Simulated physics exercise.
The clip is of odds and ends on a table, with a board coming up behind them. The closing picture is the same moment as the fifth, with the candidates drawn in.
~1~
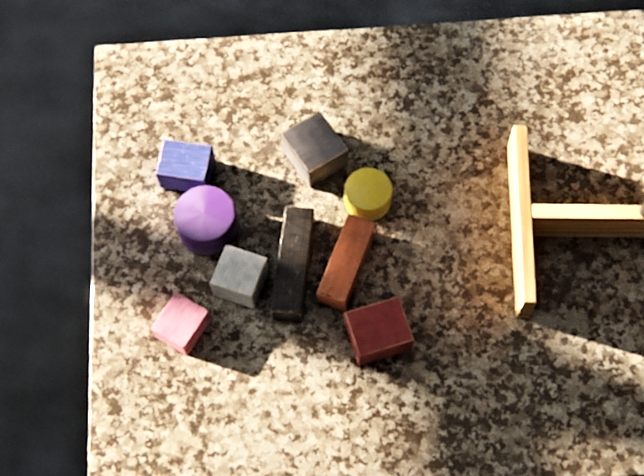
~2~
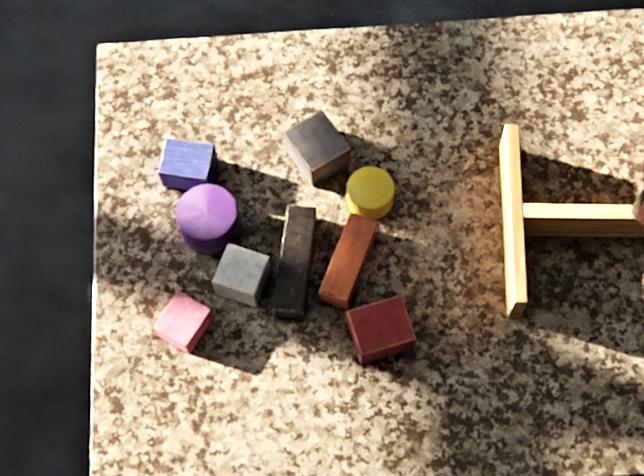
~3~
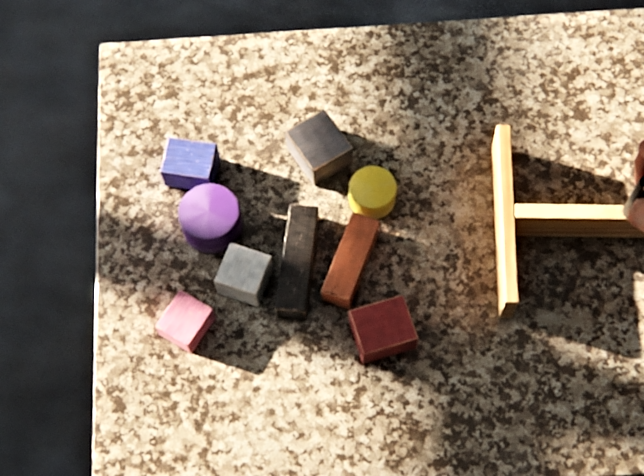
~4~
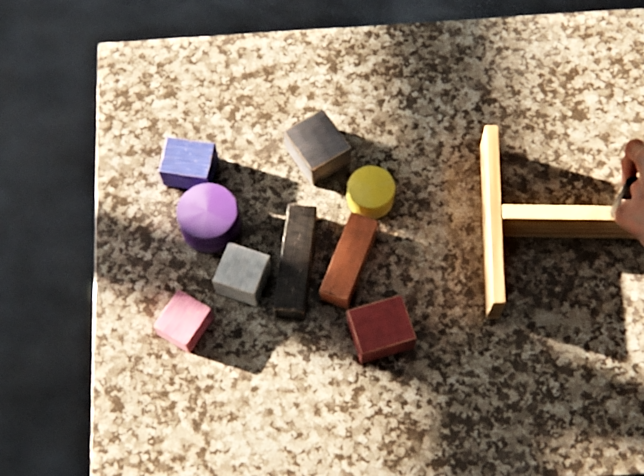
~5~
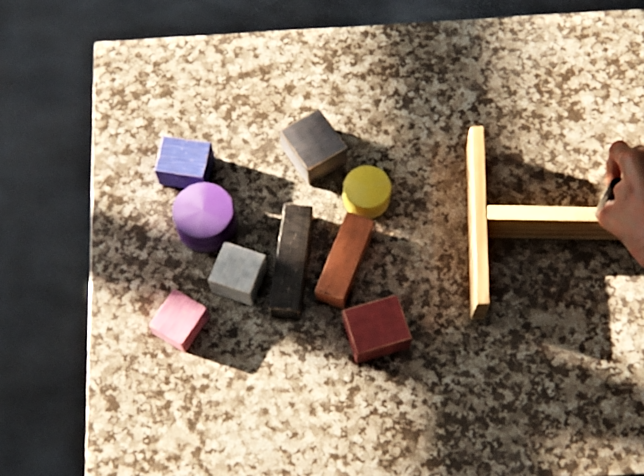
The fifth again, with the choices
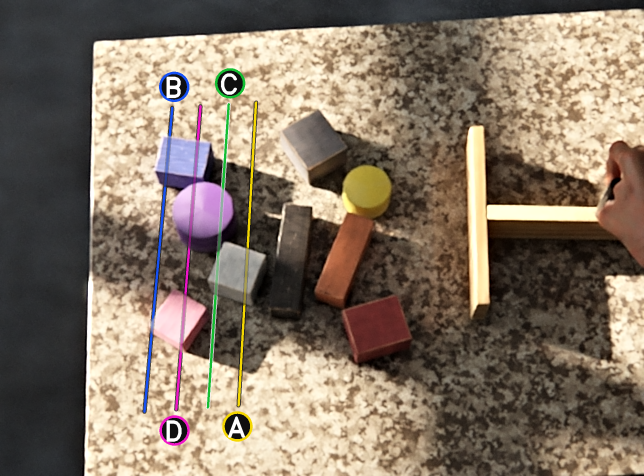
At the start, colored blocks and round pieces sit clustered on the left of a speckled tabletop, with a T-shaped wooden board to their right. The board then slides slowly left by a small distance, a hand gripping its handle coming into view at the right, while the cluster stays unmoved.
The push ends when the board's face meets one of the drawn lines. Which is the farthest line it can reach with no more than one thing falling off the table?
The farthest such stop is D.
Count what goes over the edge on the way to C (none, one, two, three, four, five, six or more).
By then, none.
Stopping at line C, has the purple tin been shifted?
By then, yes.
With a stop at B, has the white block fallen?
Yes.
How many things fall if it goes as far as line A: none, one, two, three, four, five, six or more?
The count is none.
On the marked copy, A at (248, 245); B at (159, 251); C at (219, 247); D at (189, 249).
Taking D. A third of the way, board (374, 219); red block (343, 339); yellow tin (343, 193).
Two thirds of the way, board (269, 225); pink block (170, 327); purple tin (175, 218).
When it is over, board (190, 230); purple tin (97, 218); white block (99, 286); none fallen.
As for the rest, A is within the limit but short; B drops two; C is within the limit but short.
